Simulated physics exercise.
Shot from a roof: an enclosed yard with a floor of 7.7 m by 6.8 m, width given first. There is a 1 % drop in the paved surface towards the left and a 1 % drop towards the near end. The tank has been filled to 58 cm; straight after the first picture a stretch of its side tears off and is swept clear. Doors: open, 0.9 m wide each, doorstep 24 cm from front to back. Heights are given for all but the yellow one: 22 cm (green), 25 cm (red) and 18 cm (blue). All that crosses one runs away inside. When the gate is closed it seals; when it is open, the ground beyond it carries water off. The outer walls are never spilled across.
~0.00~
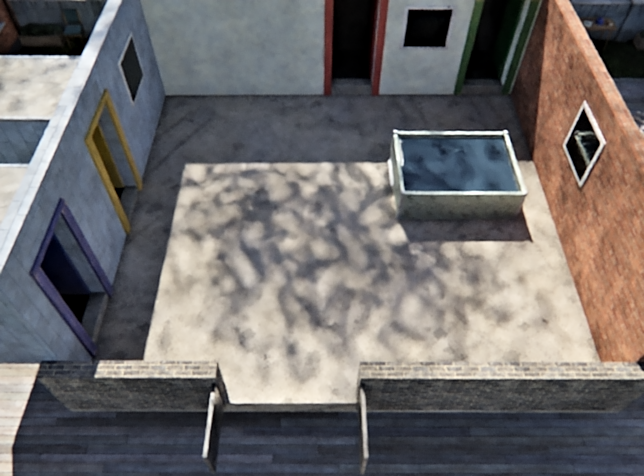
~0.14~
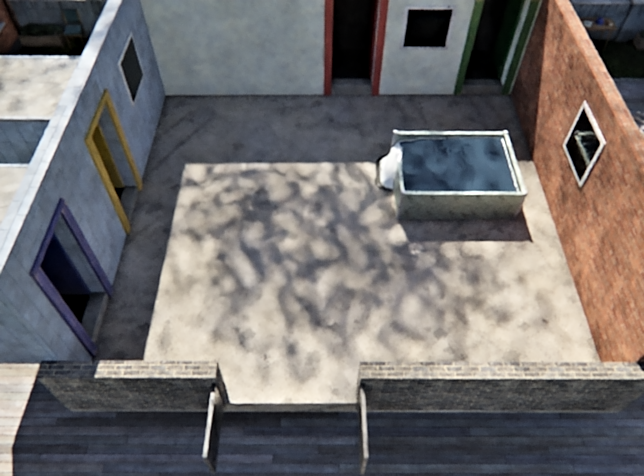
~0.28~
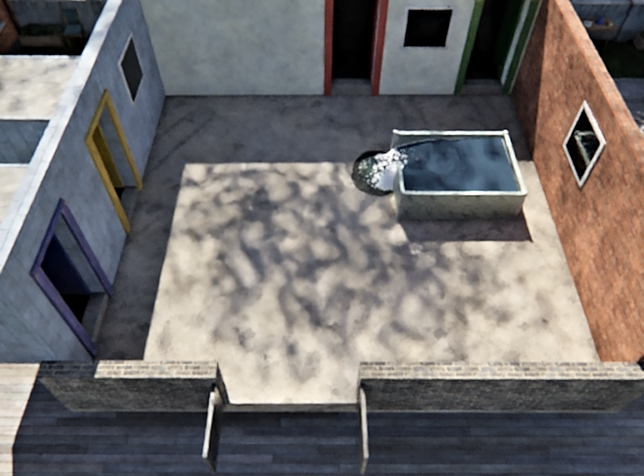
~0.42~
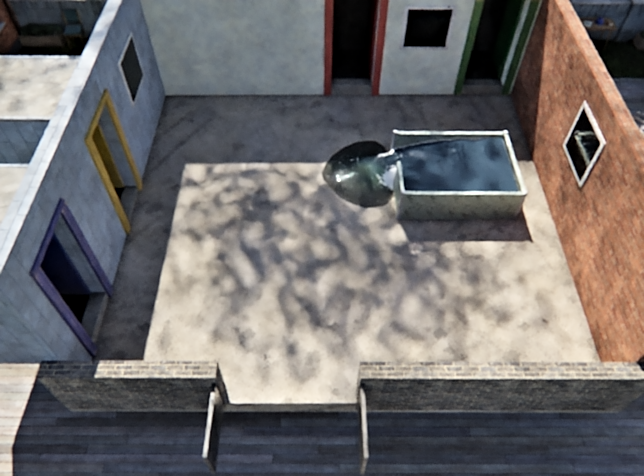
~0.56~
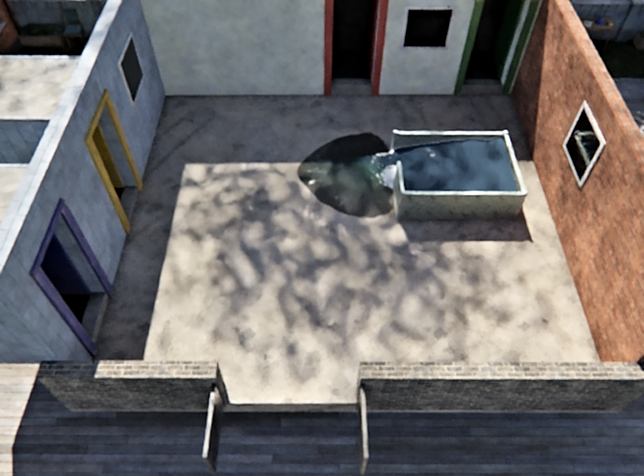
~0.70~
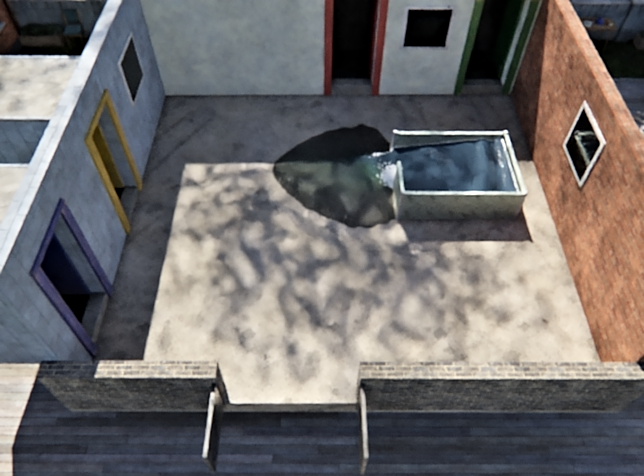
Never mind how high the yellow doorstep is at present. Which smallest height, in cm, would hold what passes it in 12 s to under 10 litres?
It would have to be roughly 10.5 cm high.
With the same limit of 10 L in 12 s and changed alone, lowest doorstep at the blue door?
The blue door needs around 10.0 cm.
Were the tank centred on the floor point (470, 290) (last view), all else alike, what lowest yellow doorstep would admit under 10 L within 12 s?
With that change, some 10.5 centimetres.
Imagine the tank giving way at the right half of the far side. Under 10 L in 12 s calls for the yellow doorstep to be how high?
Then it needs around 5.5 cm.
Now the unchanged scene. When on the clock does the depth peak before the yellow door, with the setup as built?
Approximately 2.8 s.
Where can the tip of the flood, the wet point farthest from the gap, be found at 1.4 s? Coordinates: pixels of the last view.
The farthest wet point sits near (184, 162).
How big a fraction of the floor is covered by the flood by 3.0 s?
Wet: Close to 40 %.
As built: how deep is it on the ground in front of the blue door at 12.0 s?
Some 11.0 cm.
After 1.4 s water covers 20 % of the floor, deepest (28 cm) near (383, 167); it has not reached the yellow door.
After 3.0 s water covers 40 % of the floor, deepest (26 cm) near (172, 104); 15 cm at the yellow door, 0 litres in over its 14 cm doorstep.
After 12.0 s water covers 65 % of the floor, deepest (12 cm) near (85, 387); 6 cm at the yellow door, 1 litre in over its 14 cm doorstep.
At the yellow door as built, the water arrived by 2.1 s and peaked near 16 cm at 2.8 s.
With a doorstep of 9.5 cm, 17 litres would have come in within the 12 s; with 11.5 cm, 7 litres. So under 10 litres takes about 10.5 cm.
